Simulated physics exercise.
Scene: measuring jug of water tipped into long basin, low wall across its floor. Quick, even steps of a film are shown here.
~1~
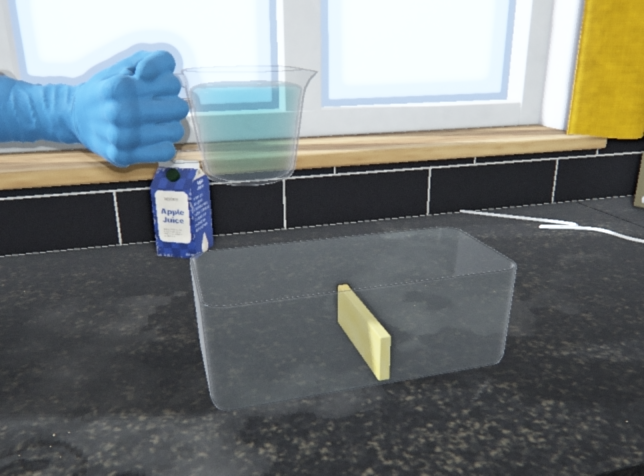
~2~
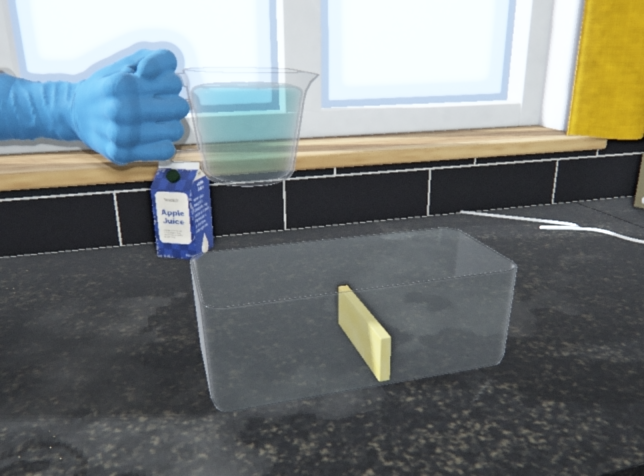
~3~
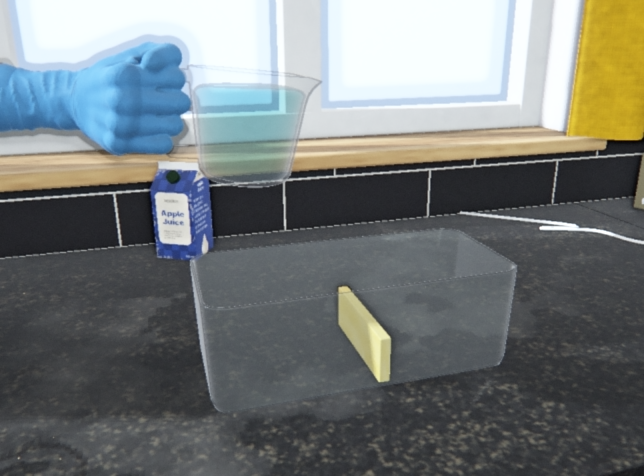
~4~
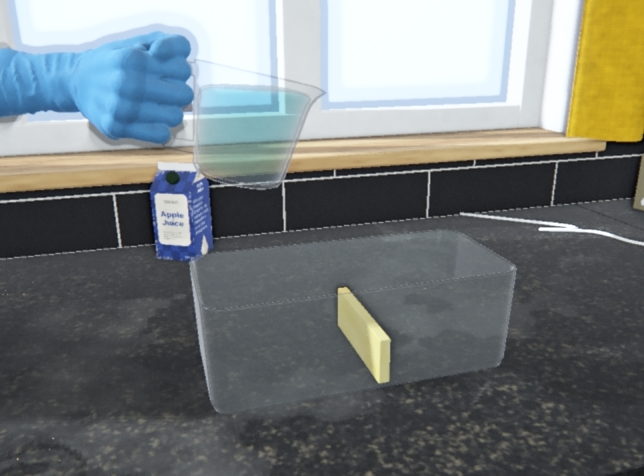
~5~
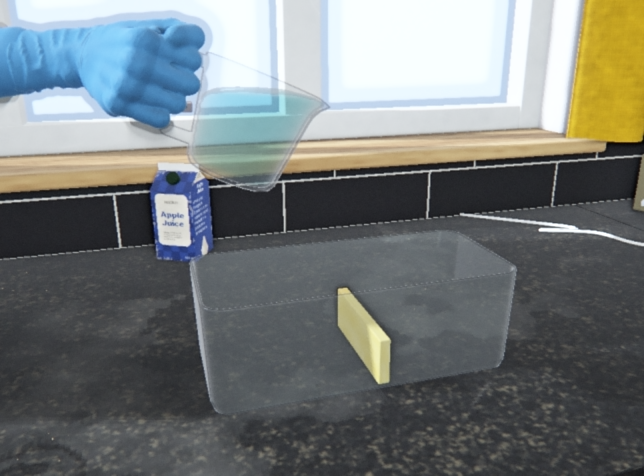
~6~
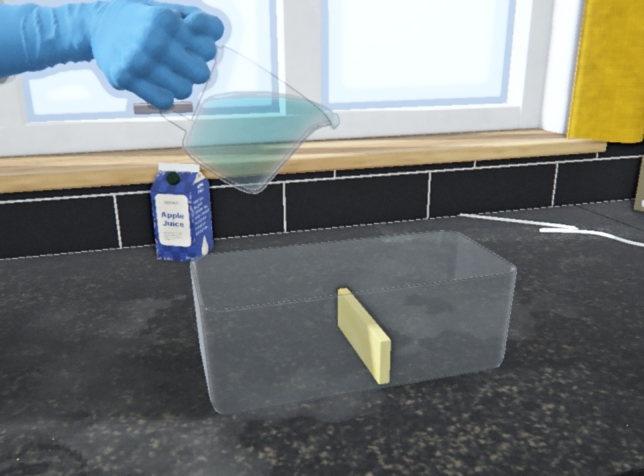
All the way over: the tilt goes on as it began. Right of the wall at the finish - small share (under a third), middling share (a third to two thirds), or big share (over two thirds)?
Middling.
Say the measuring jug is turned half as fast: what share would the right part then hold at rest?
Close to 70 in a hundred.
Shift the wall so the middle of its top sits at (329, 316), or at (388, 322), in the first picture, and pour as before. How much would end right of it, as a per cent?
Roughly 85 per cent first and roughly 20 per cent second.
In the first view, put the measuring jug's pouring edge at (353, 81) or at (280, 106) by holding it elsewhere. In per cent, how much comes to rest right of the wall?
In order, some 80 and 5 percent.
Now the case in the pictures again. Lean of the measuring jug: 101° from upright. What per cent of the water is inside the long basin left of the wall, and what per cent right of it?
Left about 5, right about 30.
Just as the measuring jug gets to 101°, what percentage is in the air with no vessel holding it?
Something close to 35 percent of it.
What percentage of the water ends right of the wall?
Around 50 %.
A moment on, the tilt is 101° and 34 per cent is still to pour, 3 is left of the wall and 30 right of it.
Next, the tilt is 117° and 2 per cent is still to pour, 45 is left of the wall and 47 right of it.
Then the tilt is 117° and 0 per cent is still to pour, 49 is left of the wall and 48 right of it.
Later the tilt is 117° and 0 per cent is still to pour, 49 is left of the wall and 48 right of it.
At rest 49 per cent lies left of the wall, 48 right of it and 3 outside.
